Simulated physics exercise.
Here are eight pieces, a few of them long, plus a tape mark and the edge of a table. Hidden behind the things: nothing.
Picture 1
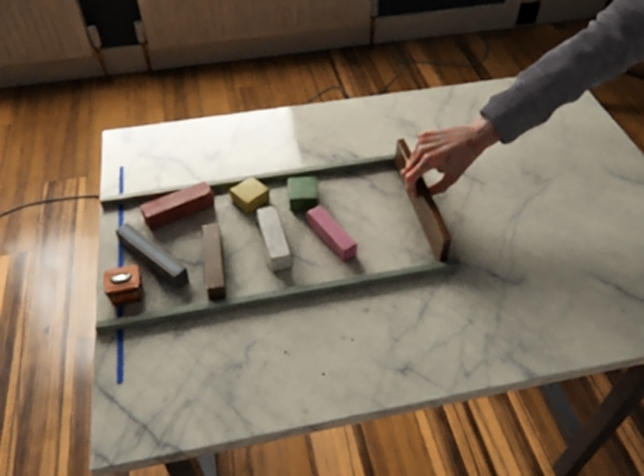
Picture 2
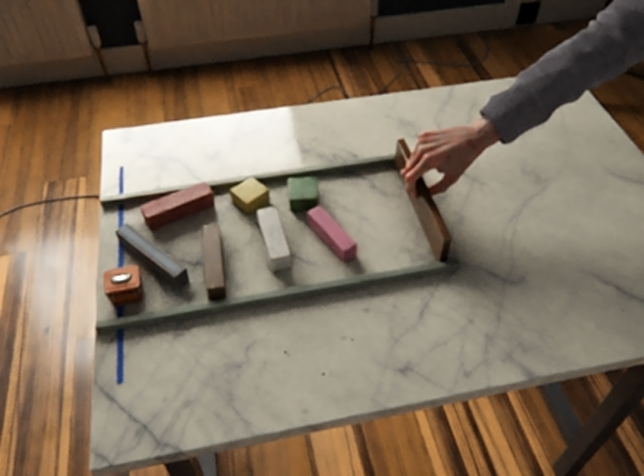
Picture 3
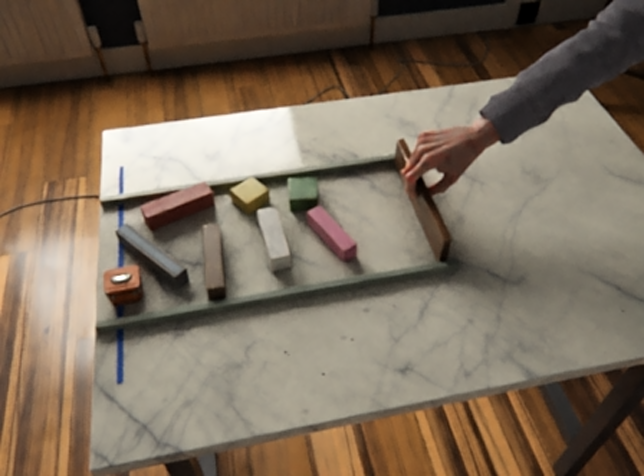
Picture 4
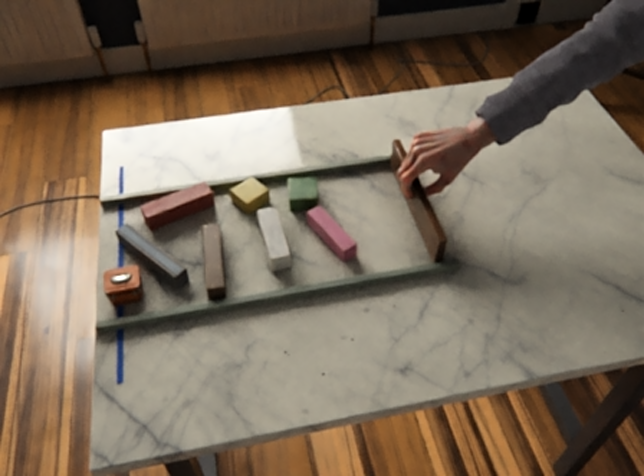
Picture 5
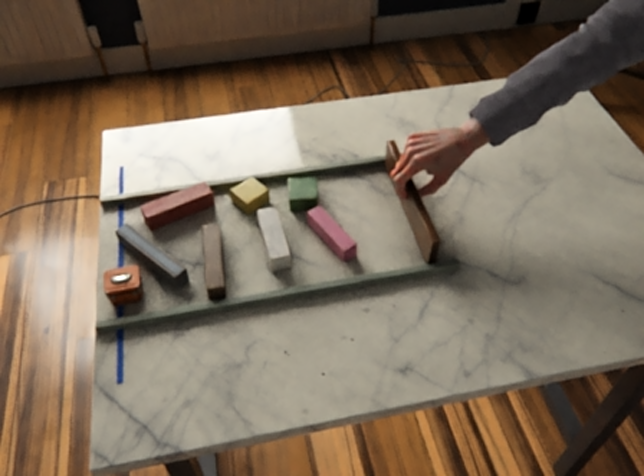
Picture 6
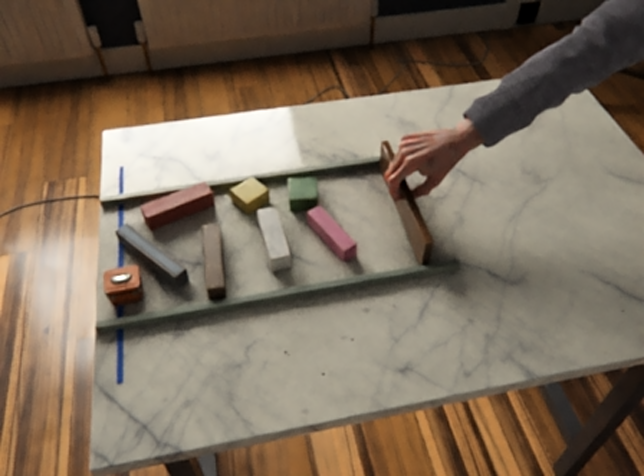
To begin with, a hand rests on a dark wooden board at the right end of a railed lane on a marble table, with several coloured blocks lying to its left. Then the hand slides the board a short way left, while the blocks stay still.
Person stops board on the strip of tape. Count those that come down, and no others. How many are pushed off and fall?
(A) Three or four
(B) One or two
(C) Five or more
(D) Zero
(C) Five or more.
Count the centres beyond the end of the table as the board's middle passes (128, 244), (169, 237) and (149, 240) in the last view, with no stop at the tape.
Counts per position: 5 / 2 / 3.
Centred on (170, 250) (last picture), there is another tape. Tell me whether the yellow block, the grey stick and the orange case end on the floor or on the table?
Taking each: The yellow block holds its spot, the grey stick holds its spot, the orange case topples.
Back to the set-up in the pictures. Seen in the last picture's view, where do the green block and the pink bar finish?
The green block stops around (104, 226); the pink bar around (110, 269).
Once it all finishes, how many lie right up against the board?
2 in contact.
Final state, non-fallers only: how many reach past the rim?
Overhang count: 1.
A little later, none off yet; orange case at rest near (124, 286); grey stick at rest near (151, 254); red bar at rest near (178, 206).
When it is over, the number that fall off is five or more; down, white bar, yellow block, brown bar, red bar, grey stick and orange case.
